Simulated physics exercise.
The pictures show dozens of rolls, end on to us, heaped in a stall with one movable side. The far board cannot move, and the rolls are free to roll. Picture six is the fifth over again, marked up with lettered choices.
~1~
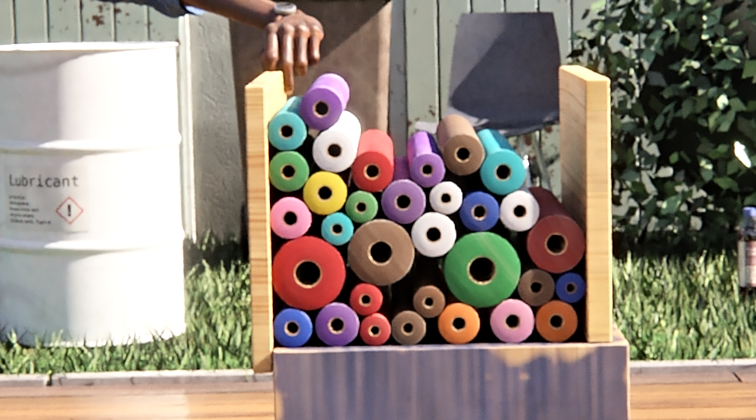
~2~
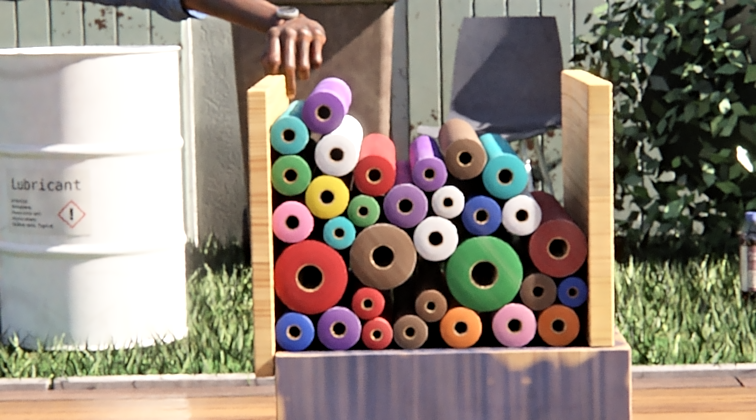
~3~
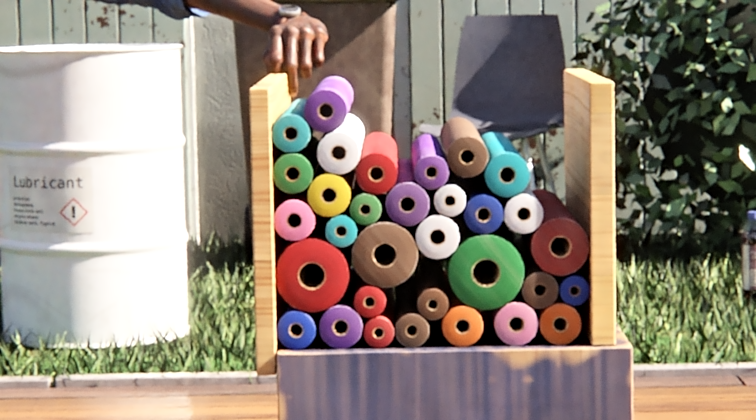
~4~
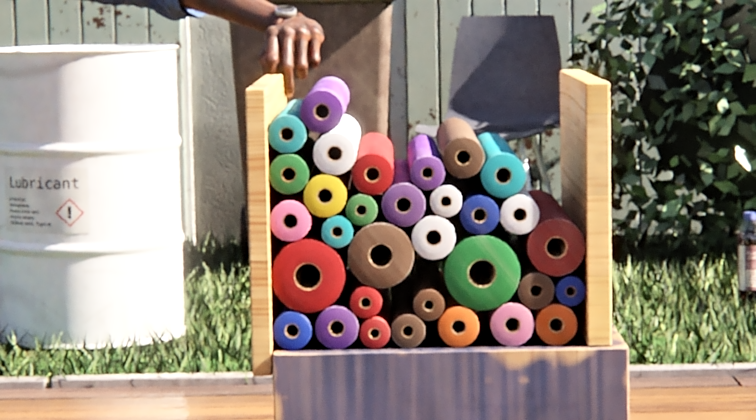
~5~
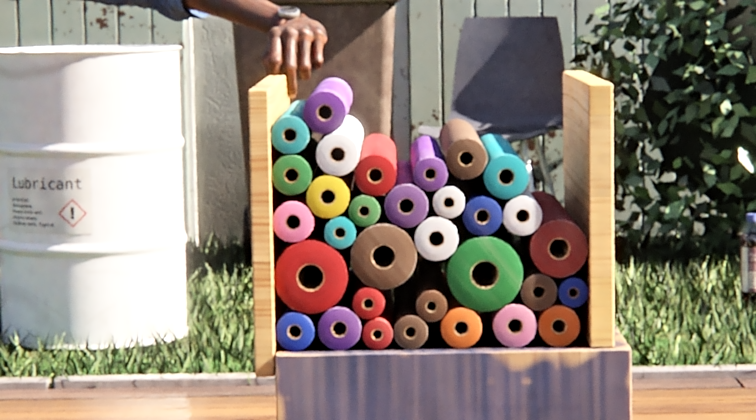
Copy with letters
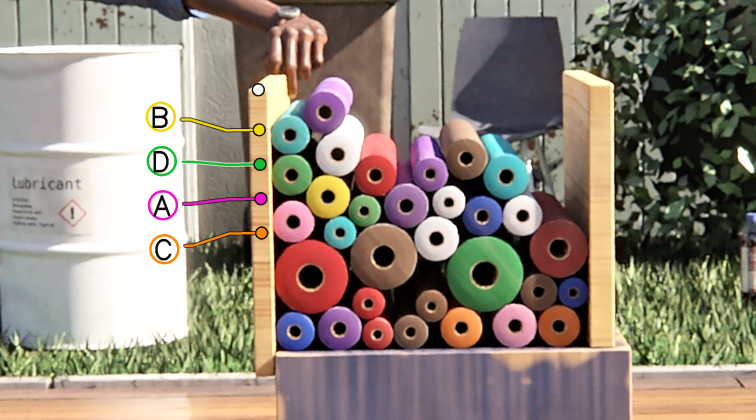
Colorful rolls sit heaped between wooden boards, barely shifting, as a hand hovers above them.
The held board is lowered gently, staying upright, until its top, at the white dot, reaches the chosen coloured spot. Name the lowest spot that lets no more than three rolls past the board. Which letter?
At most to C.
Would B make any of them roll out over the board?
No.
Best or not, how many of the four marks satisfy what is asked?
The number is four.
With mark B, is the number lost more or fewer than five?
At B, fewer than five.
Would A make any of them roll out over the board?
Yes, at A.
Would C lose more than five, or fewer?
It loses fewer than five.
On the marked copy, A at (261, 199); B at (259, 130); C at (262, 233); D at (260, 164); the white dot at (259, 90).
With C. Early on, top of the board (270, 155).
Further on, top of the board (272, 229).
At the end, top of the board (272, 232), three out over the board.
As for the rest, A one out over the board; B none out over the board; D none out over the board.
